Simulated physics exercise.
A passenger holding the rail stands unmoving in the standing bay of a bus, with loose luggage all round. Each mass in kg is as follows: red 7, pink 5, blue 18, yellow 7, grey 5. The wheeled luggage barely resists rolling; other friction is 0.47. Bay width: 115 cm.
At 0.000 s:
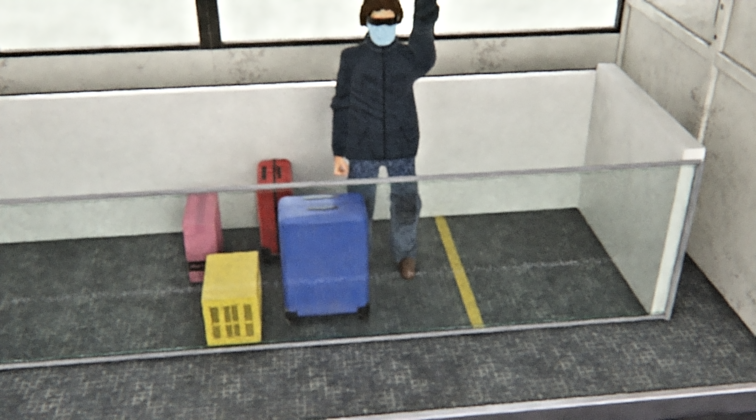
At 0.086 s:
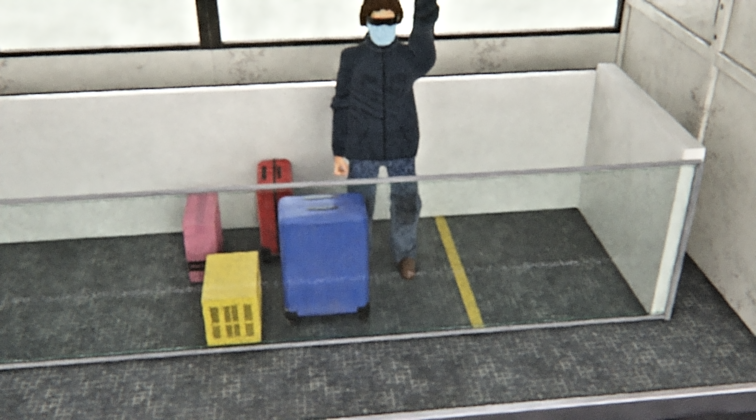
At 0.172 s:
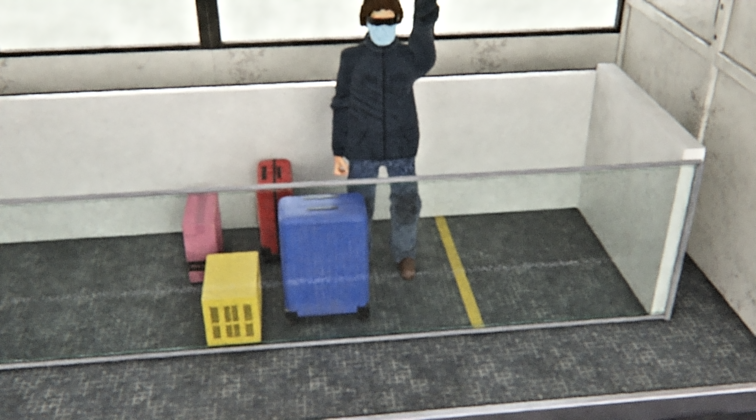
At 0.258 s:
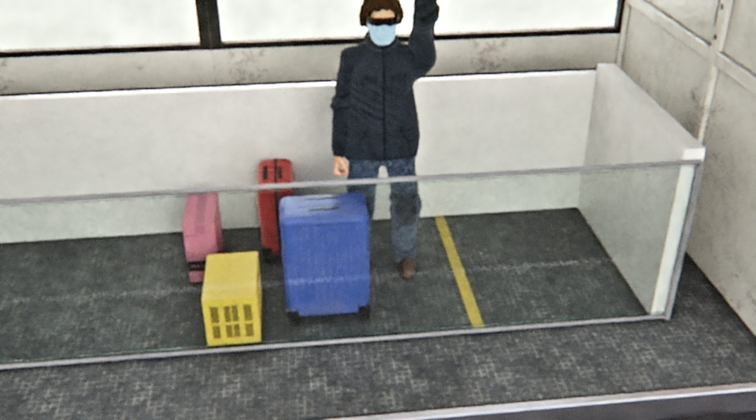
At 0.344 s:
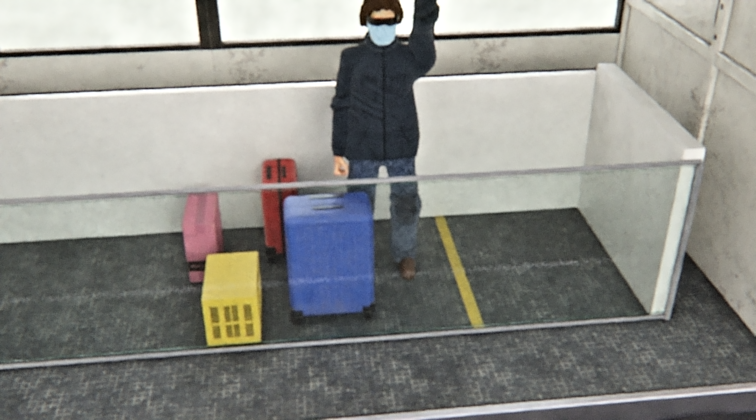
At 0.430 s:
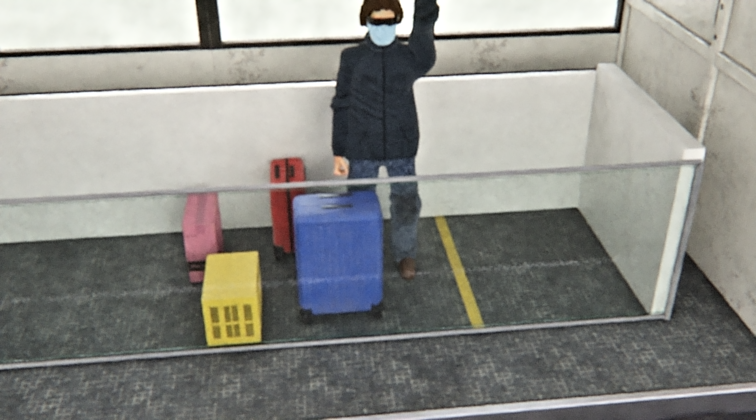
A masked passenger in a dark jacket stands still with one arm raised in the glass-fronted standing bay of a bus, seen from above by a steady camera. A large blue case stands beside the passenger, with a small red case behind it and a pink case and yellow crate to the left. The blue and red cases start rolling slightly rightward together, while the pink case and crate stay put.
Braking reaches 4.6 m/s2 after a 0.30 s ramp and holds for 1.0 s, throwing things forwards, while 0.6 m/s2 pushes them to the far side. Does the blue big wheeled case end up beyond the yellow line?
Yes. I expect it to travel beyond the line.
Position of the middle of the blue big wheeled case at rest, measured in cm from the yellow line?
About 70 cm past it.
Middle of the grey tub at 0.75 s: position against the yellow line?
Measured short of the mark: Approx. 45 cm.
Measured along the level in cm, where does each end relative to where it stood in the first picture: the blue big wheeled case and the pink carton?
Roughly: Blue big wheeled case 150; pink carton 45.
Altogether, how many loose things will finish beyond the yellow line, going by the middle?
The total is 3.
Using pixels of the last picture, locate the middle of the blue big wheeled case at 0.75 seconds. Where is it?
Close to pixel (423, 246) in the final frame.
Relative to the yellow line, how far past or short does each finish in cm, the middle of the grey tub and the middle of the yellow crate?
Grey tub 70 past, yellow crate 120 short.
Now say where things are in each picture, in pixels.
In the first picture, blue big wheeled case (324, 260), yellow crate (233, 297), red small wheeled case (277, 210).
In the second picture, blue big wheeled case (324, 260), yellow crate (233, 297), red small wheeled case (277, 210).
In the third picture, blue big wheeled case (325, 260), yellow crate (233, 297), red small wheeled case (277, 210).
In the fourth picture, blue big wheeled case (326, 259), yellow crate (233, 297), red small wheeled case (278, 210).
In the fifth picture, blue big wheeled case (330, 259), yellow crate (234, 297), red small wheeled case (281, 210).
In the sixth picture, blue big wheeled case (339, 258), yellow crate (234, 297), red small wheeled case (289, 209).
After 0.75 s the blue big wheeled case is 25 cm short of the yellow line, tilted 0°, near (423, 246) in the last picture's view.
After 1.15 s the blue big wheeled case is 68 cm past the yellow line, tilted 0°, near (588, 224) in the last picture's view; the yellow crate 120 cm short of the yellow line, tilted 0°.
After 1.65 s the blue big wheeled case is 68 cm past the yellow line, tilted 0°, near (590, 225) in the last picture's view; the yellow crate 116 cm short of the yellow line, tilted 0°.
At rest, 2.2 s, red small wheeled case crosses the yellow line; pink carton stops short of the yellow line; blue big wheeled case crosses the yellow line; yellow crate stops short of the yellow line; grey tub crosses the yellow line.
